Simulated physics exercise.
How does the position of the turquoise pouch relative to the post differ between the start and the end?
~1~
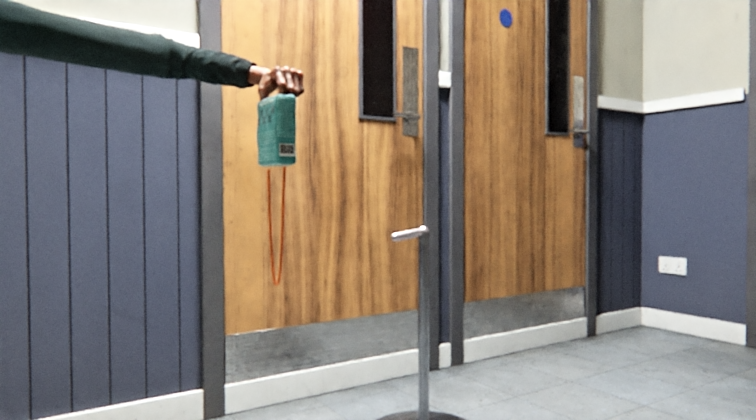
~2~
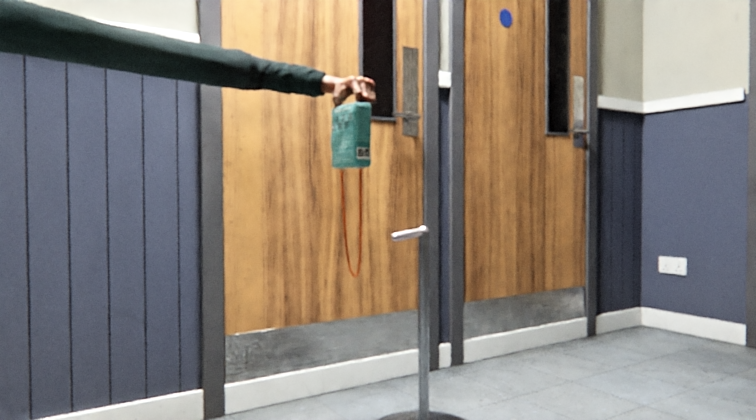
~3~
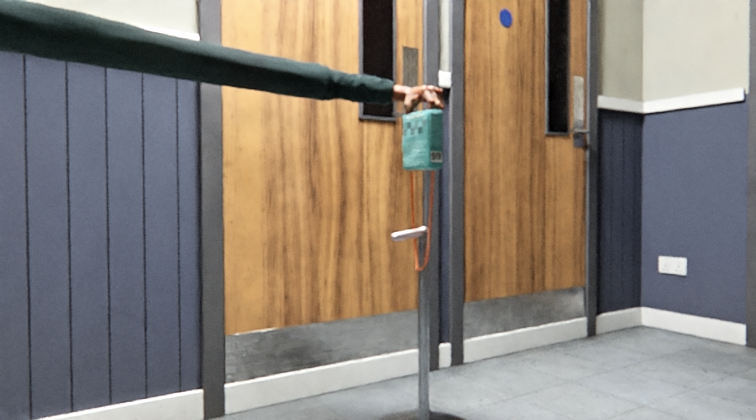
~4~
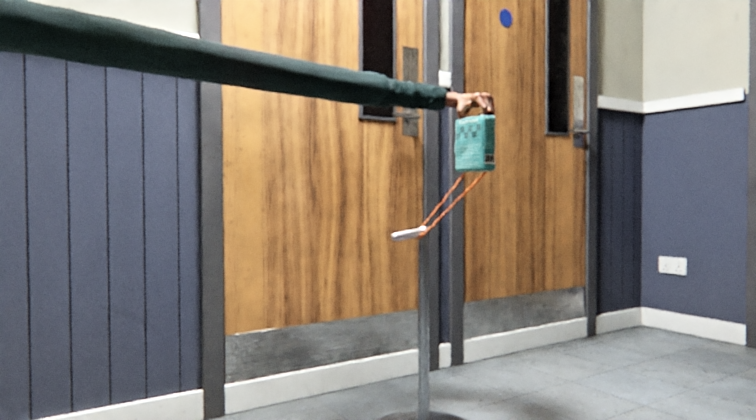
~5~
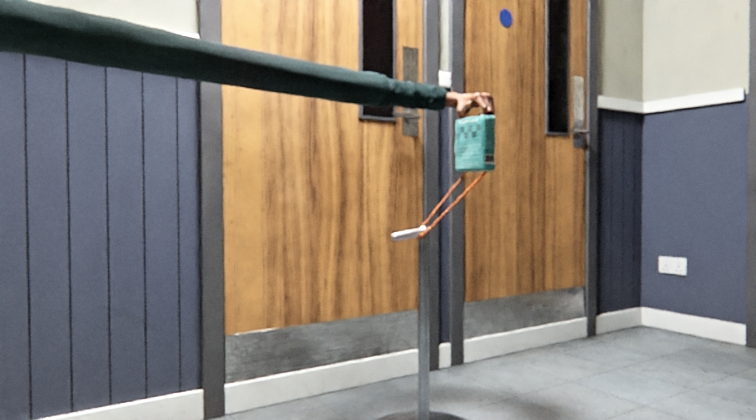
At the start the turquoise pouch is held well to the left of the post, and at the end it is just to the right of the post, very slightly lower than before.
